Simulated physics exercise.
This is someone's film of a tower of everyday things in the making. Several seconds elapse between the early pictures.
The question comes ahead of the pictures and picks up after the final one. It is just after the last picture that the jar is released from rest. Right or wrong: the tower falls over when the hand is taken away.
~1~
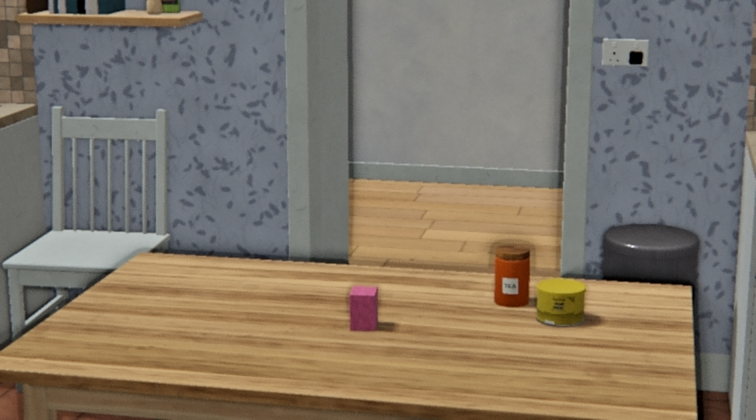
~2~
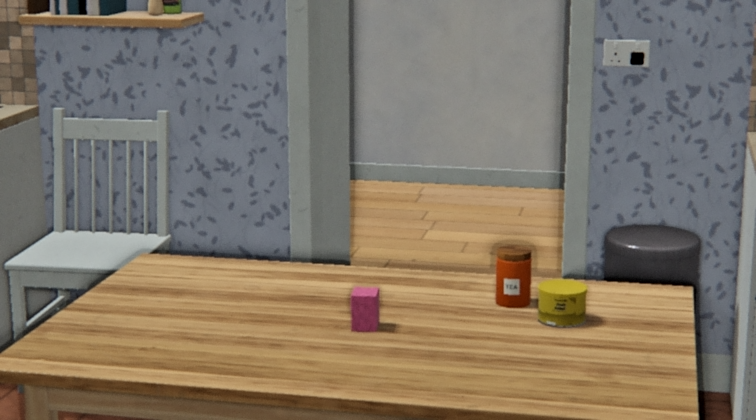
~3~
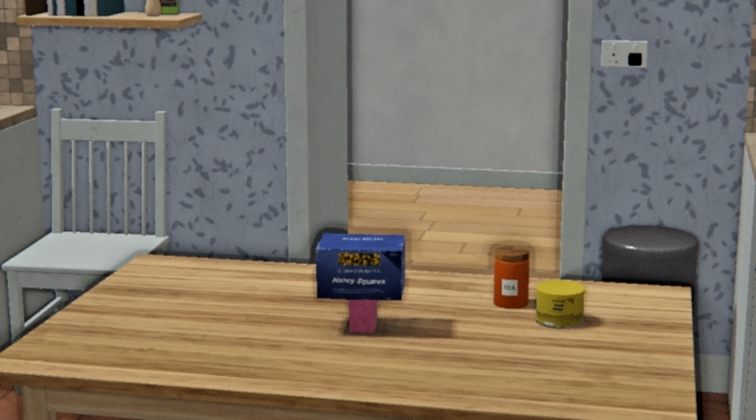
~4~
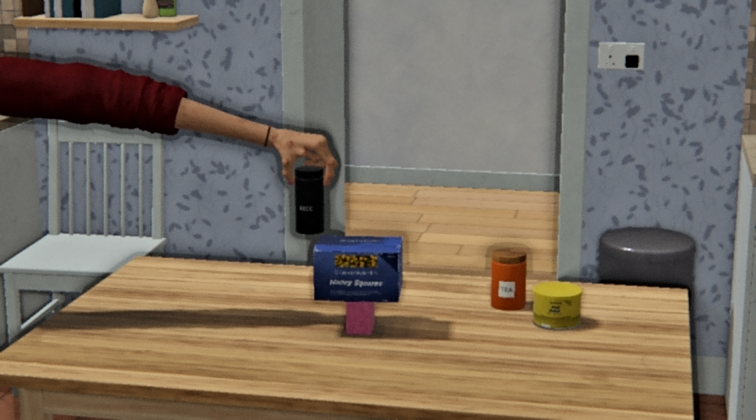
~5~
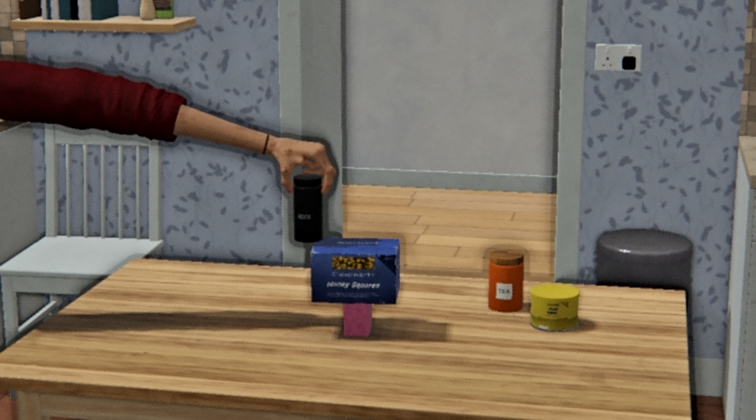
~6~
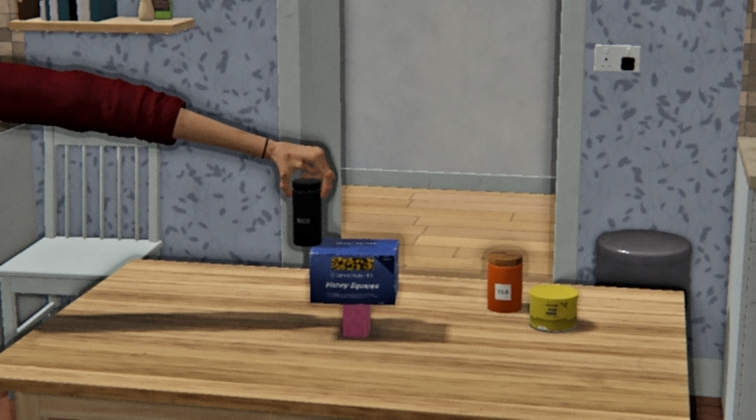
Right.
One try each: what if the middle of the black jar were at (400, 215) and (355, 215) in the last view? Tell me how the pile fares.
In the first case it comes apart; in the second case it holds.
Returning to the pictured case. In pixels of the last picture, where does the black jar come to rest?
Near (233, 311).
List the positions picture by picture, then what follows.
In the first picture, the last thing is not in view yet; pink block (364, 309).
In the second picture, the last thing is not in view yet; yellow tub (562, 304).
In the third picture, the last thing is not in view yet; pink block (363, 310).
In the fourth picture, on its way; black jar (309, 200); yellow tub (557, 306).
In the fifth picture, on its way; black jar (308, 208); pink block (358, 314).
In the sixth picture, set down, still held; black jar (307, 212); yellow tub (554, 309).
Then, 0.30 s past the last view, black jar now fallen; blue box rocked 36° from its first pose.
Then, 0.40 s past the last view, blue box now fallen; pink block displaced a little.
Then, 0.50 s past the last view, pink block displaced a little.
Then, 1.10 s past the last view, black jar resting near (232, 311).
Finally, fallen, black jar and blue box; the other 3 still in place. Final places as the last picture's camera would see them, black jar near (233, 311). The pile gives way.
